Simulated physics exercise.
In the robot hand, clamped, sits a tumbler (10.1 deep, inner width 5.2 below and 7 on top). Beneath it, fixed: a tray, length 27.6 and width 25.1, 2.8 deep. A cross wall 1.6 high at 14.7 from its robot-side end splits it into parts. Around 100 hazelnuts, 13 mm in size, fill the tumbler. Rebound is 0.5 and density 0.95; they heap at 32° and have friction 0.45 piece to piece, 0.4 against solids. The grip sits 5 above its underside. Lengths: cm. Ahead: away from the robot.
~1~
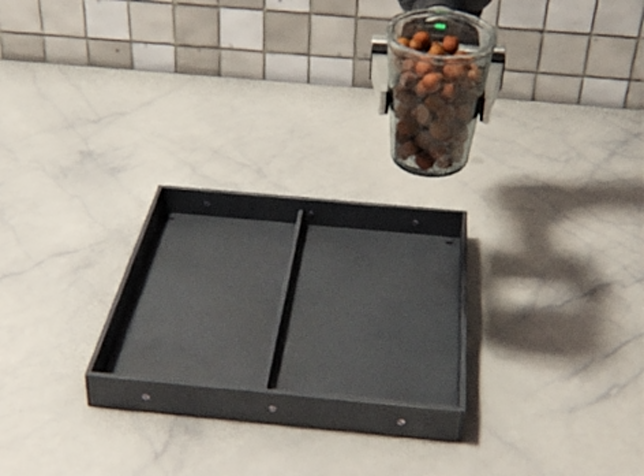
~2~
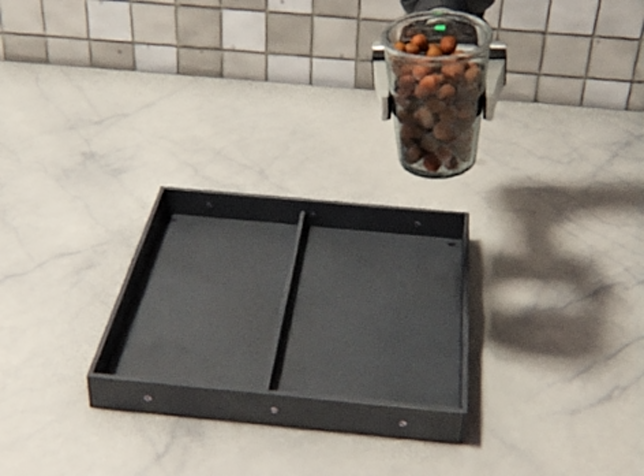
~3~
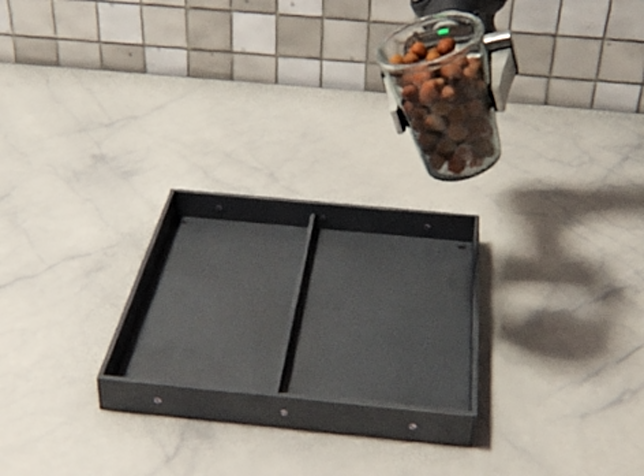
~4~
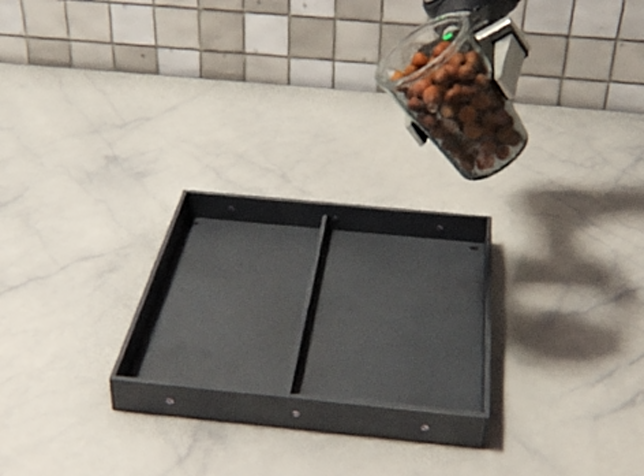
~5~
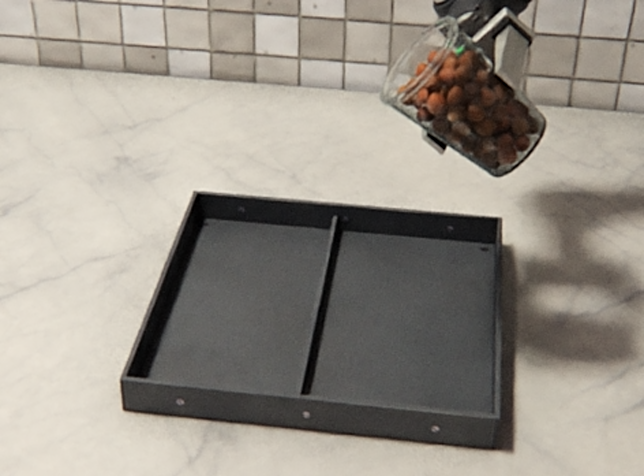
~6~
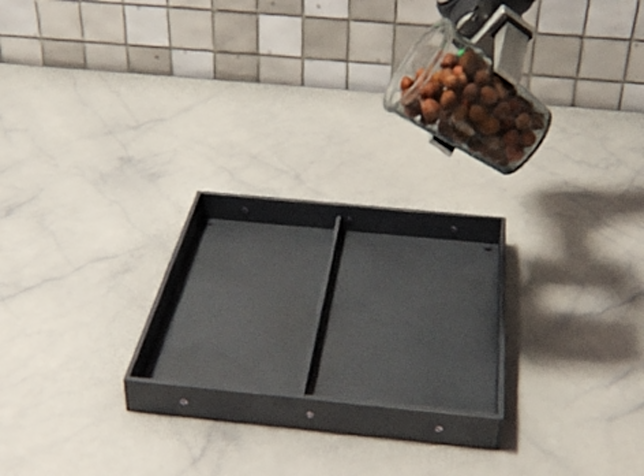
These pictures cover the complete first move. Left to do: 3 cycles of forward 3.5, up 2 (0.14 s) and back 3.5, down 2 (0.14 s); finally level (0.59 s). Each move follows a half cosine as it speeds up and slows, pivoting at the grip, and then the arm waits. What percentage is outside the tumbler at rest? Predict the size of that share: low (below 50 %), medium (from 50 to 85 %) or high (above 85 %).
Predicted share: Low.
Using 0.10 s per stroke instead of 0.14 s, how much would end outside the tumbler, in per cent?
It would be some 55 %.
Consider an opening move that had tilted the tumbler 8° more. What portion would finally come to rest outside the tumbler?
It would be near 45 per cent.
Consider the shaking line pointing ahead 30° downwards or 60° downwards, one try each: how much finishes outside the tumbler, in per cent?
It comes to around 10 per cent on the first try and around 0 per cent on the second.
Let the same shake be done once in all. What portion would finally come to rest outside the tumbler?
Estimate: Around 15 %.
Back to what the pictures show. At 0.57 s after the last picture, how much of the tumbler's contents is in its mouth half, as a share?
My estimate is near 50 per cent.
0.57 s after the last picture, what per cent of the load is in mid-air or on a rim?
My guess is some 9 in a hundred.
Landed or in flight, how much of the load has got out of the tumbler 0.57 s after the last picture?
About 20 in a hundred parts are out by then.
Then, 0.57 s later, tilted 56° forward, highest piece 24 above the table; 81 in the tumbler, 6 in the robot-side part, 6 in the far-side part, 9 in flight or on a rim.
Then, 1.14 s later, tilted 27° forward, highest piece 25 above the table; 72 in the tumbler, 15 in the robot-side part, 15 in the far-side part.
Then, 1.63 s later, level, highest piece 25 above the table; 72 in the tumbler, 15 in the robot-side part, 15 in the far-side part.
Then, 2.68 s later, level, highest piece 25 above the table; 72 in the tumbler, 15 in the robot-side part, 15 in the far-side part.
At rest, 72 in the tumbler, 15 in the robot-side part, 15 in the far-side part. That is 29 % outside the tumbler.
